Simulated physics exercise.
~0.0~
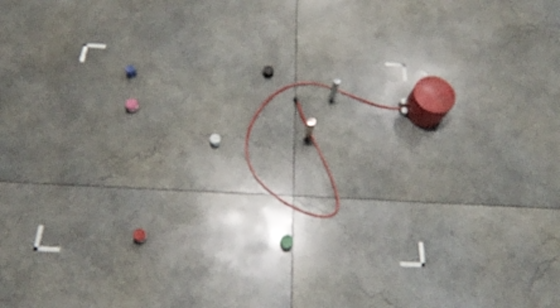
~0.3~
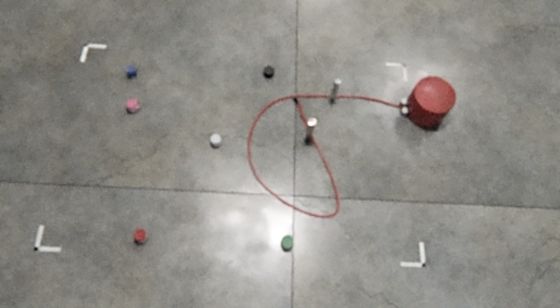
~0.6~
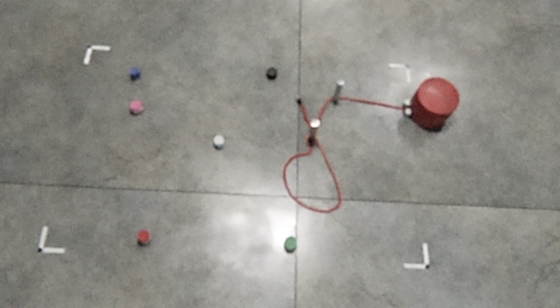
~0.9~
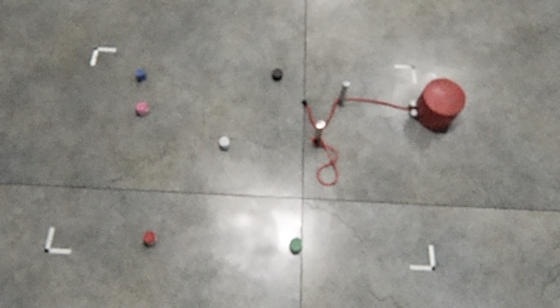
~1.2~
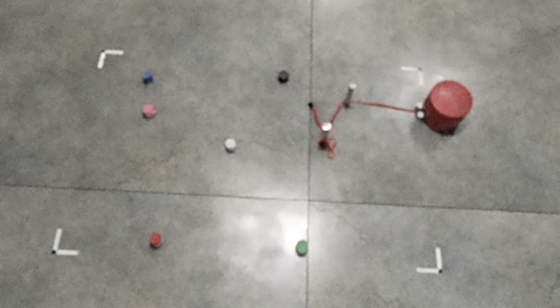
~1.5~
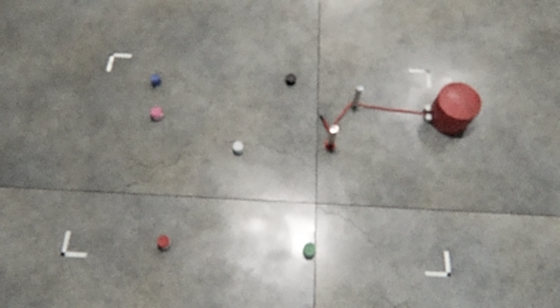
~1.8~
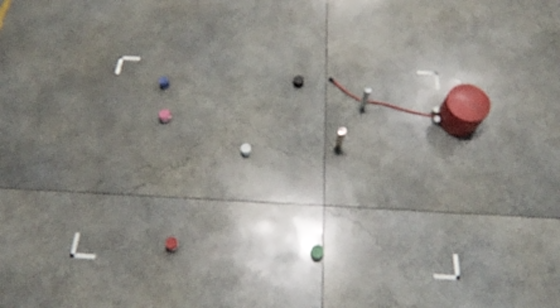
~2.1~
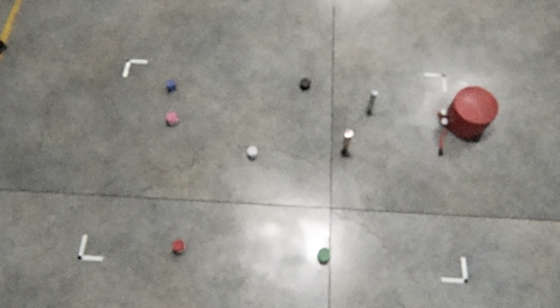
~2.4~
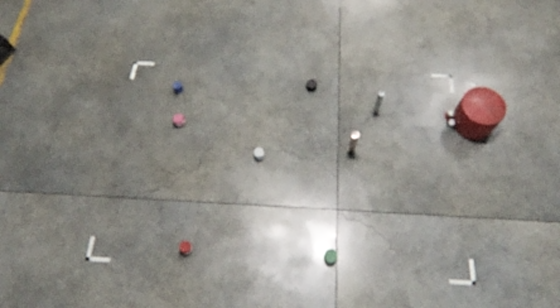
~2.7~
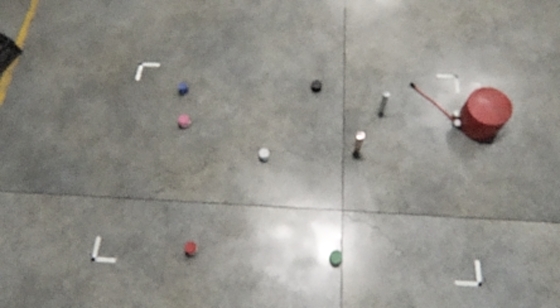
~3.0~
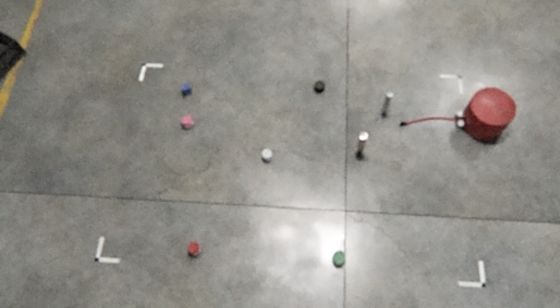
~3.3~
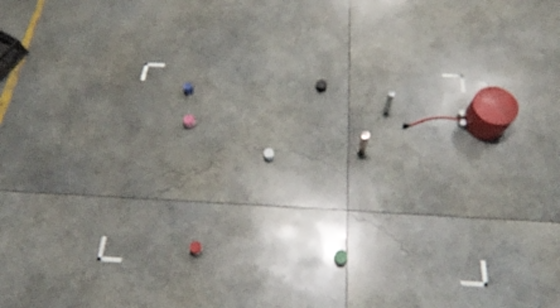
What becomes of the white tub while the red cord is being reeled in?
The white tub hardly stirs and ends up practically where it began on the floor, to the left of the posts.
